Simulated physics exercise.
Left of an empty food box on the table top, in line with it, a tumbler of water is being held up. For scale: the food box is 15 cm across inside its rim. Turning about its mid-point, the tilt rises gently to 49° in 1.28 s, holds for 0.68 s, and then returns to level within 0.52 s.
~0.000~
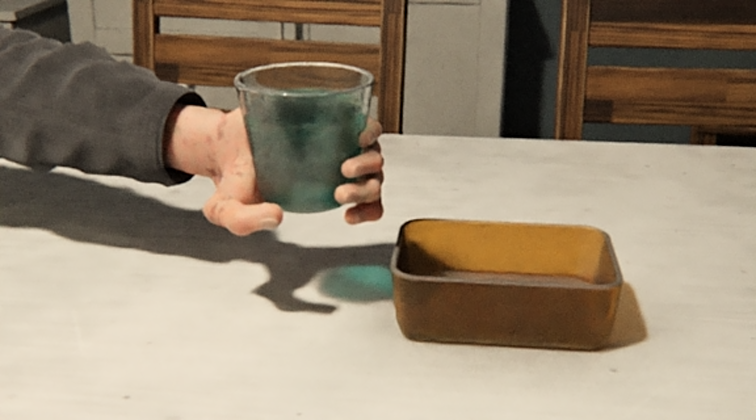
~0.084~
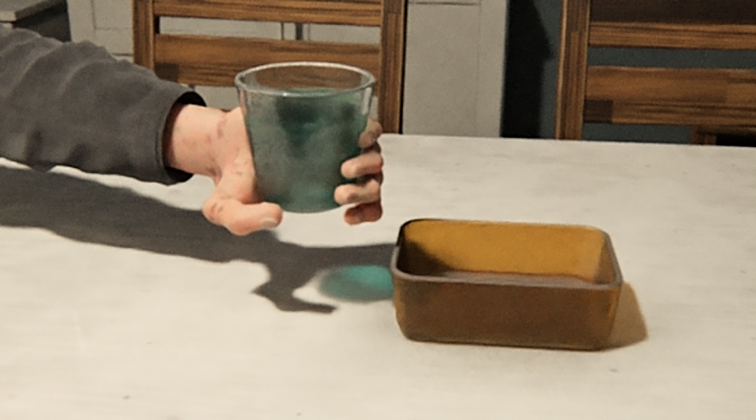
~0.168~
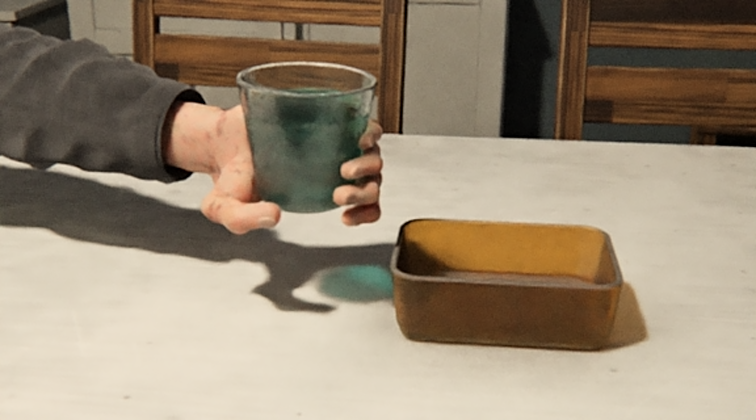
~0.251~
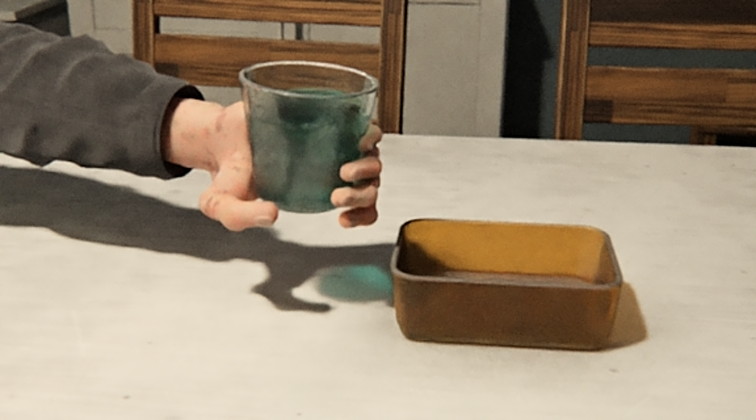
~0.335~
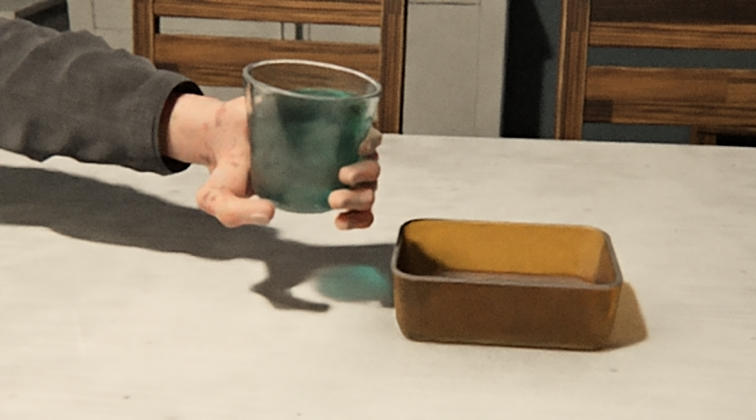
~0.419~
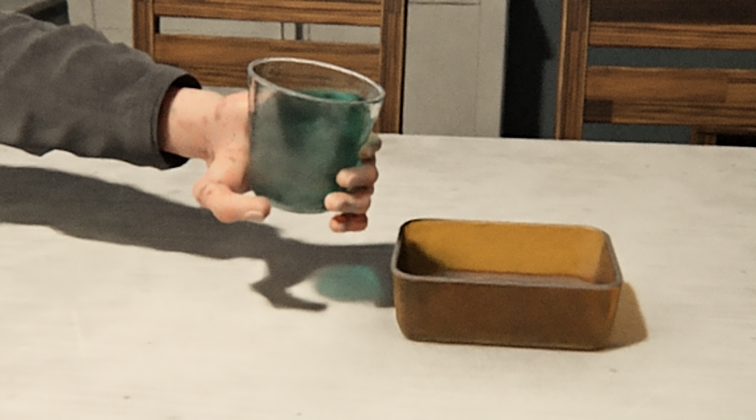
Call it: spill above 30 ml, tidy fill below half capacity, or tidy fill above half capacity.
Tidy, below half.
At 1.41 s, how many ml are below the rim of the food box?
Near 70 ml, more or less.
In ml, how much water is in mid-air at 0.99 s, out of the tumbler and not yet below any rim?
Estimate: Some 20 ml.
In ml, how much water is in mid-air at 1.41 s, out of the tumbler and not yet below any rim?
15 ml, more or less.
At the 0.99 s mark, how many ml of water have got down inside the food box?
I'd put it around 10 ml.
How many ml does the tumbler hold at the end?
About 170 ml.
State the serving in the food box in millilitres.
Volume: Approx. 100 ml.
Then, 0.99 s in, the tilt is 43° and the food box has 10 ml, the tumbler 250 ml, and 0 ml is on the table top.
Then, 1.41 s in, the tilt is 49° and the food box has 70 ml, the tumbler 190 ml, and 5 ml is on the table top.
Then, 1.85 s in, the tilt is 49° and the food box has 95 ml, the tumbler 170 ml, and 5 ml is on the table top.
Then, 2.32 s in, the tilt is 10° and the food box has 100 ml, the tumbler 165 ml, and 5 ml is on the table top.
Finally, the food box has 100 ml, the tumbler 165 ml, and 5 ml is on the table top.
